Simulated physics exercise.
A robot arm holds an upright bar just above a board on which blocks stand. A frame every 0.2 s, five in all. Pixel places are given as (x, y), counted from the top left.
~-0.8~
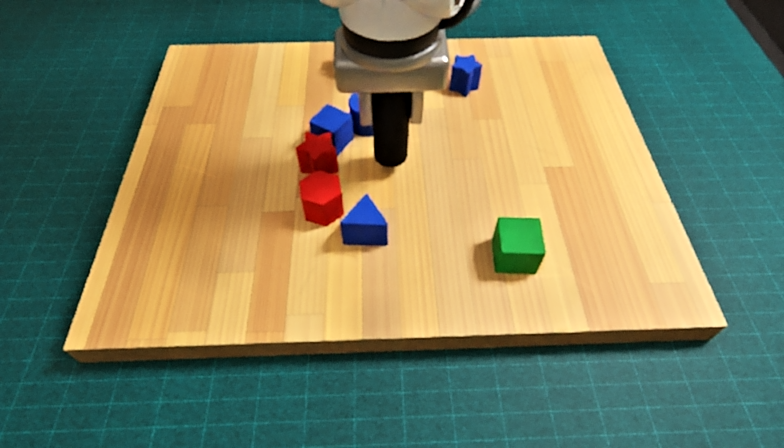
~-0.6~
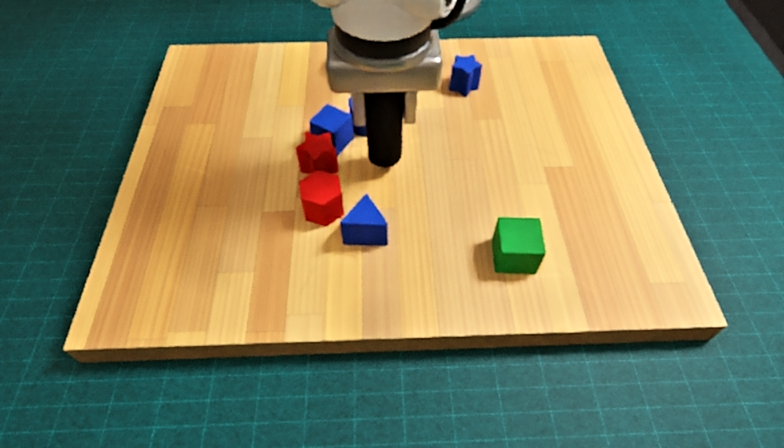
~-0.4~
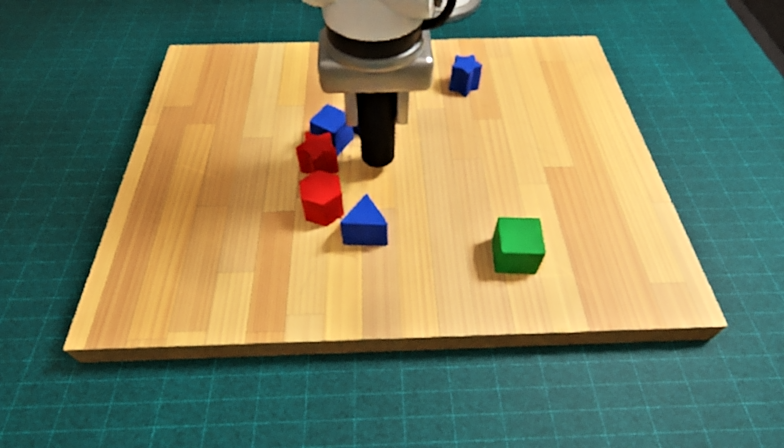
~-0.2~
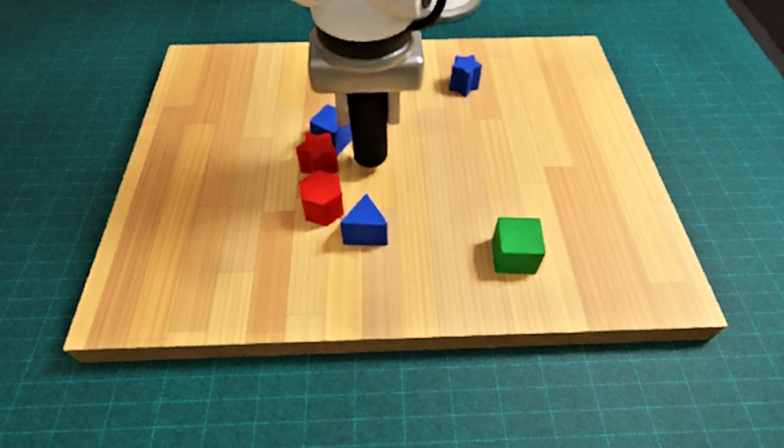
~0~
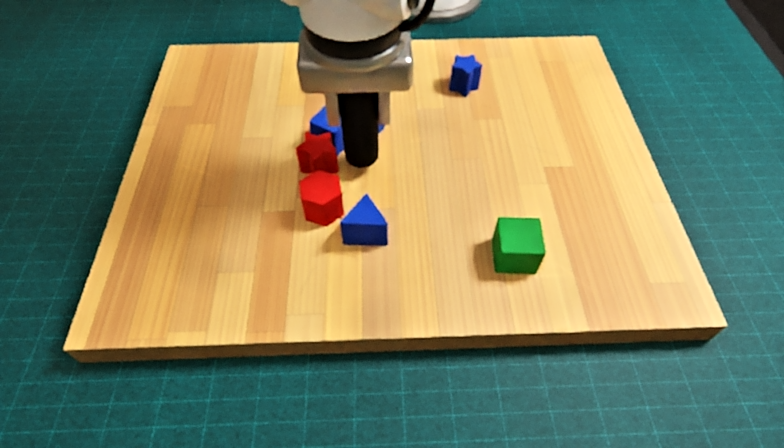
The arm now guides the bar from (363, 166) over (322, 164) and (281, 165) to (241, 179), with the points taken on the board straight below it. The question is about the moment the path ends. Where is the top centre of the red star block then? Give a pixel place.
I think it will end close to (200, 155).
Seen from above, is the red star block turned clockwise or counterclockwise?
Turns clockwise.
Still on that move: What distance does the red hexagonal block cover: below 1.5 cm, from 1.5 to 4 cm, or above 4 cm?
Covers under 1.5 cm.
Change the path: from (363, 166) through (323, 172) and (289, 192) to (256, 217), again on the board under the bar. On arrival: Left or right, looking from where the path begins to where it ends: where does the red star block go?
Answer: Right.
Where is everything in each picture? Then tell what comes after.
The first frame shows tip of the bar at (391, 156), middles of tops, red star block at (316, 144), red hexagonal block at (320, 187), blue square block at (331, 118).
The second frame shows bar at (385, 156), nothing pushed.
The third frame shows bar at (378, 156), nothing pushed.
The fourth frame shows bar at (371, 156), nothing pushed.
The fifth frame shows bar at (362, 157), red star block at (316, 144), red hexagonal block at (320, 187), blue square block partly hidden.
What follows on the original path. One third of the way, bar at (319, 154); red star block at (285, 143); blue square block at (321, 116), turned 45° clockwise.
Two thirds of the way, bar at (278, 155); red star block at (242, 144); blue square block at (320, 116), turned 55° clockwise.
At the end, bar at (238, 170); red star block at (200, 155), turned 20° clockwise; red hexagonal block unmoved; blue square block at (320, 116), turned 55° clockwise.
